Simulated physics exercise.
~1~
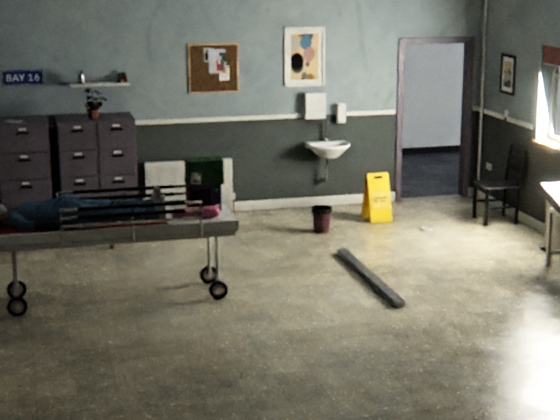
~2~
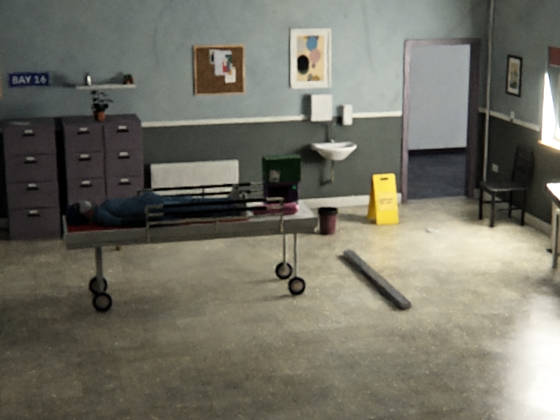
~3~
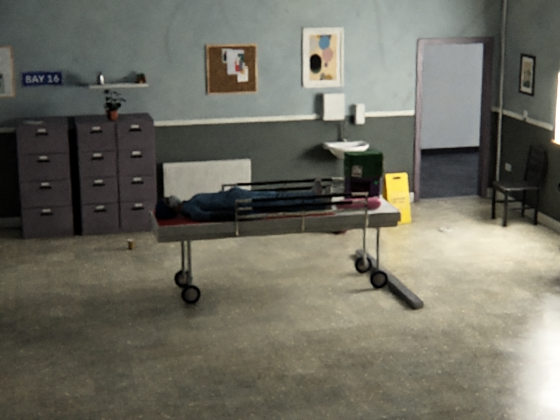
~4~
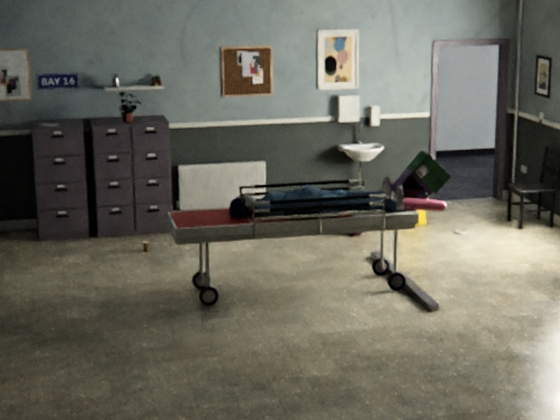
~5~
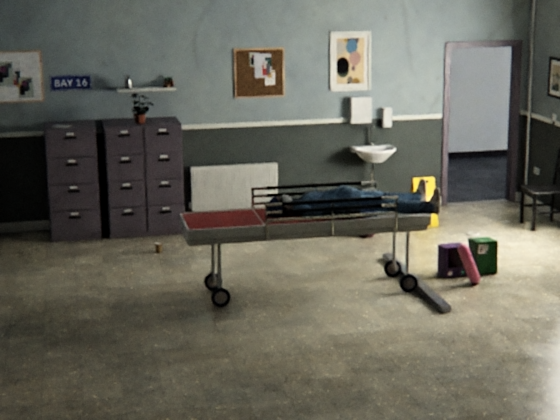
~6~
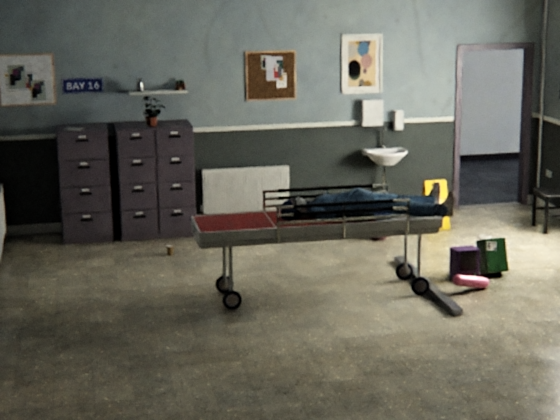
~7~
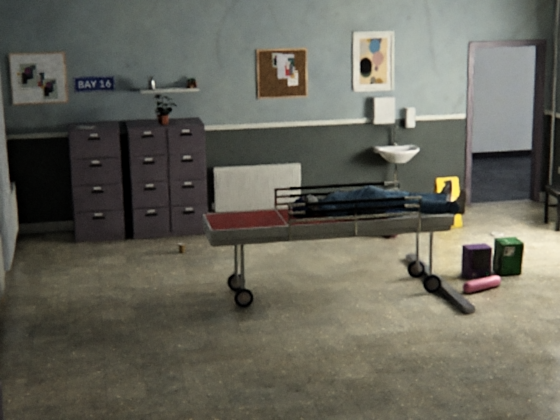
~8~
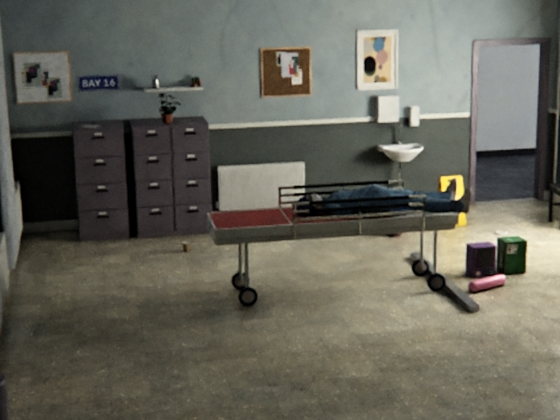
Wheeled stretcher rolling right and halting at a floor strip, its limp person sliding feet-first as three loads topple onto the floor.
